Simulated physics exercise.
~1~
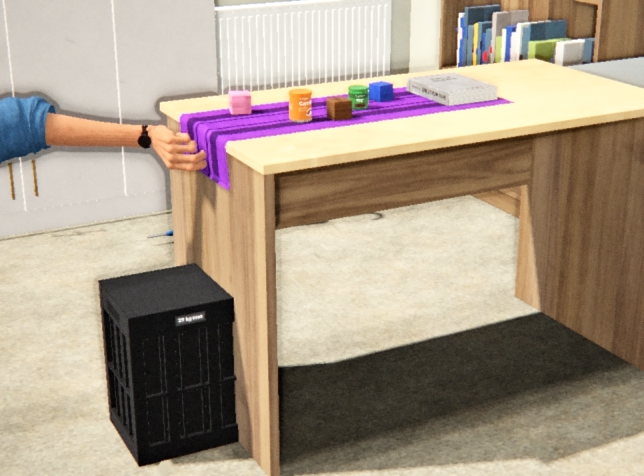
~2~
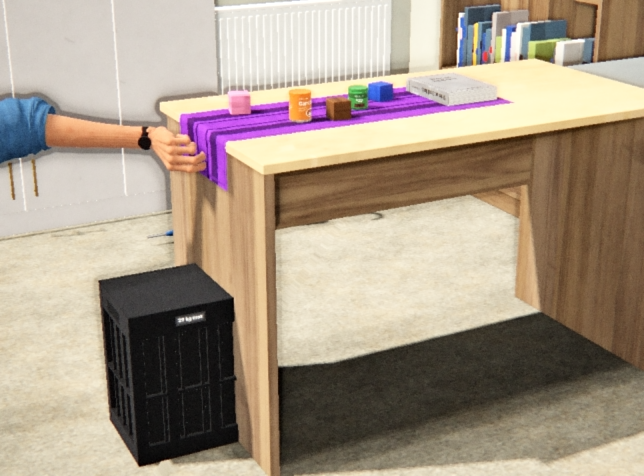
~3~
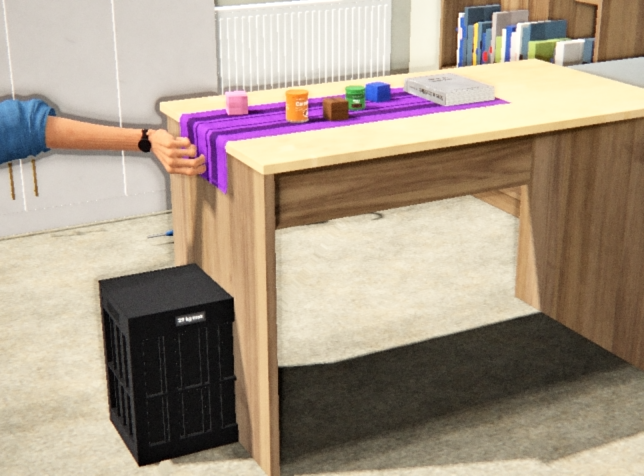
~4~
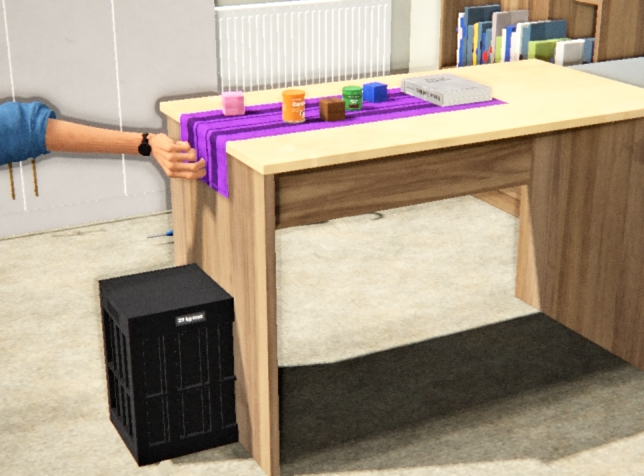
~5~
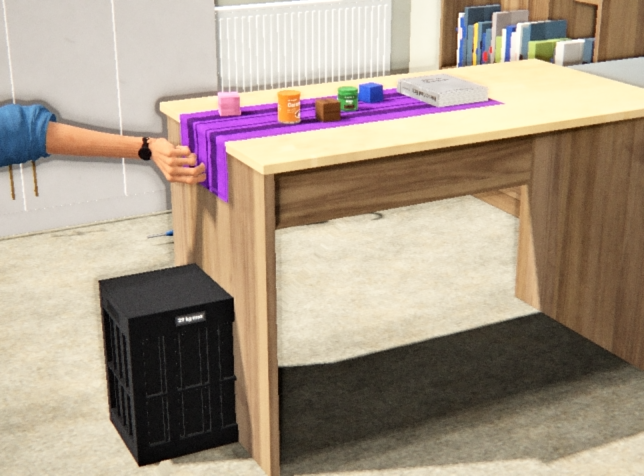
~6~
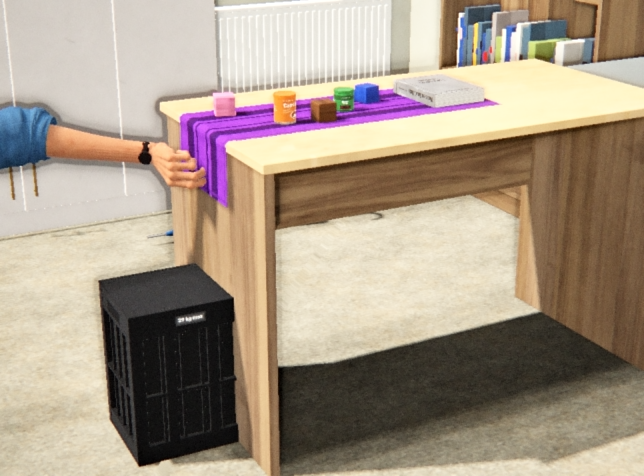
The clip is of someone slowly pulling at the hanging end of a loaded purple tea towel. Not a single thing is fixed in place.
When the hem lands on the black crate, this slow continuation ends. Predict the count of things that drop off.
Count: Two.
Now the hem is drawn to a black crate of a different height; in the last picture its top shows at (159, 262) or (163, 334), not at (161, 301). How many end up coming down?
Then 1, then 3.
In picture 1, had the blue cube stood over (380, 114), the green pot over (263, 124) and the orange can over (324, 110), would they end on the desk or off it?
Blue cube stays, green pot gone, orange can stays.
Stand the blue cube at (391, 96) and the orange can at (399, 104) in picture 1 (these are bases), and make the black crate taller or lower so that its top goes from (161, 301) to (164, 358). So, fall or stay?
Here's what happens: The blue cube remains aboard, the orange can remains aboard.
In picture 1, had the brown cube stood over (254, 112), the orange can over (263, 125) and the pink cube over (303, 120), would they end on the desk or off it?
The brown cube topples down, the orange can topples down, and the pink cube topples down.
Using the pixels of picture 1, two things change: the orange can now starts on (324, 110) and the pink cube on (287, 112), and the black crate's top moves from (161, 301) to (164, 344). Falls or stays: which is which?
Outcome for the orange can: It is lost. Outcome for the pink cube: It is lost.
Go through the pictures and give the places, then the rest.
In the first frame, hem (229, 190); pink cube (240, 93); orange can (300, 91); brown cube (339, 99); green pot (358, 87); blue cube (381, 83); top of the crate (161, 301).
In the second frame, hem (227, 191); pink cube (239, 93).
In the third frame, hem (226, 194); orange can (297, 92).
In the fourth frame, hem (228, 198); brown cube (332, 100); top of the crate (161, 301).
In the fifth frame, hem (228, 203); green pot (348, 88).
In the sixth frame, hem (227, 207); pink cube (224, 95); orange can (285, 93); brown cube (324, 101); green pot (344, 89); blue cube (367, 85).
Early on, hem near (204, 230); pink cube gone.
Midway, hem on the crate; pink cube and orange can gone.
Finally, hem on the crate; pink cube and orange can gone. The answer is two.
